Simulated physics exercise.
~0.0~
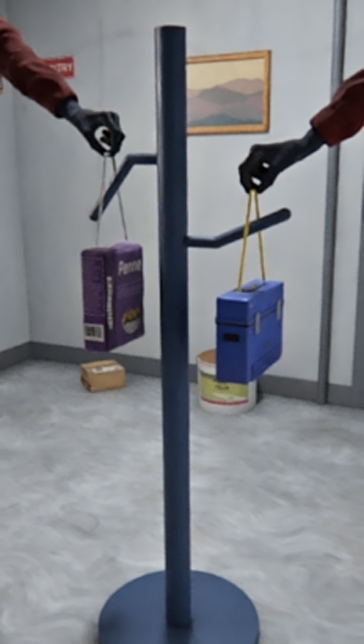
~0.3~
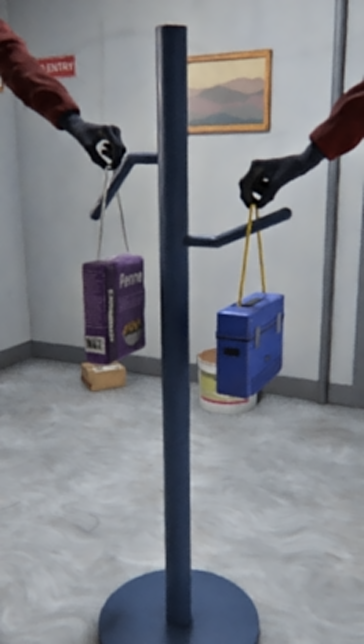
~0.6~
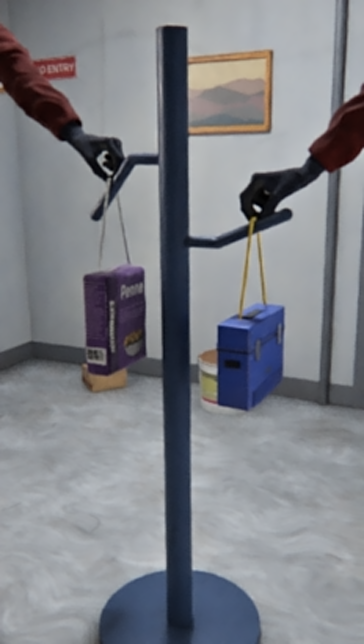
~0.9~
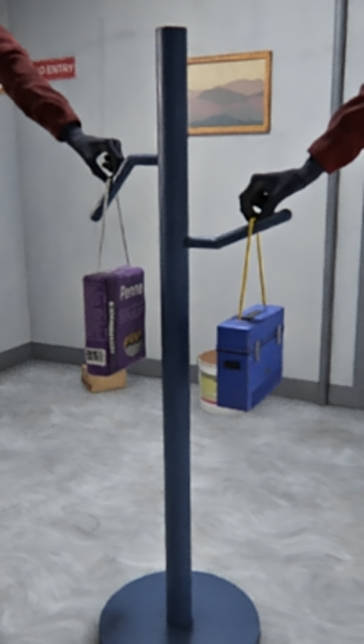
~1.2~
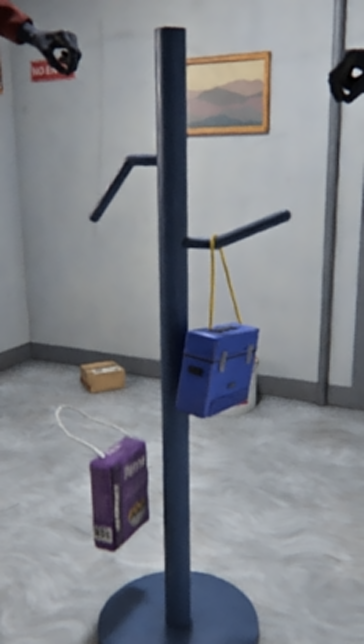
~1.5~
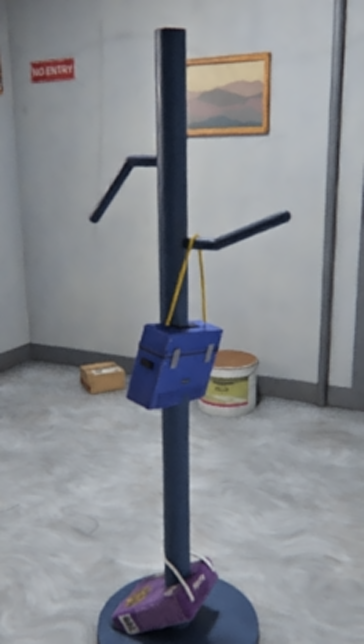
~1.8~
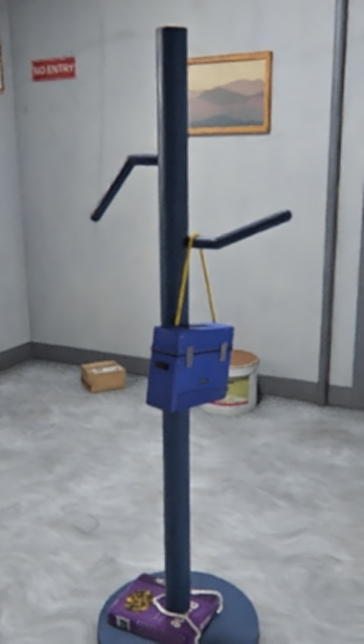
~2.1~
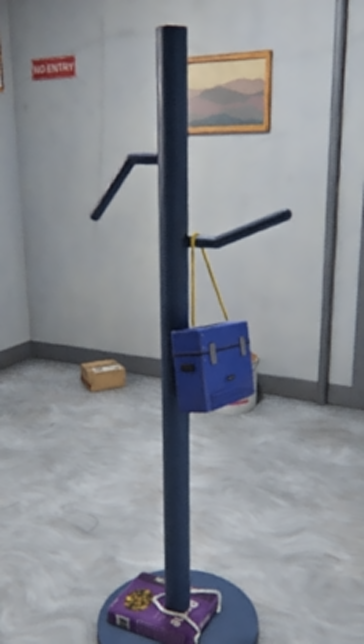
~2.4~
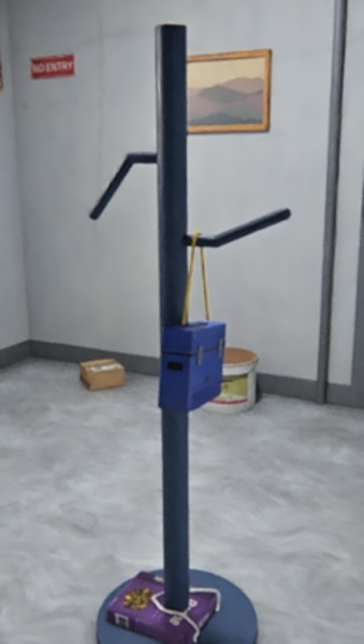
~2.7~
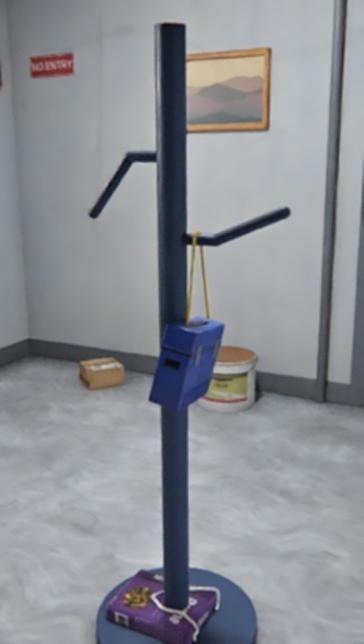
Two gloved hands hanging a purple bag and blue case on a stand, the bag dropping to its base, the case swinging.
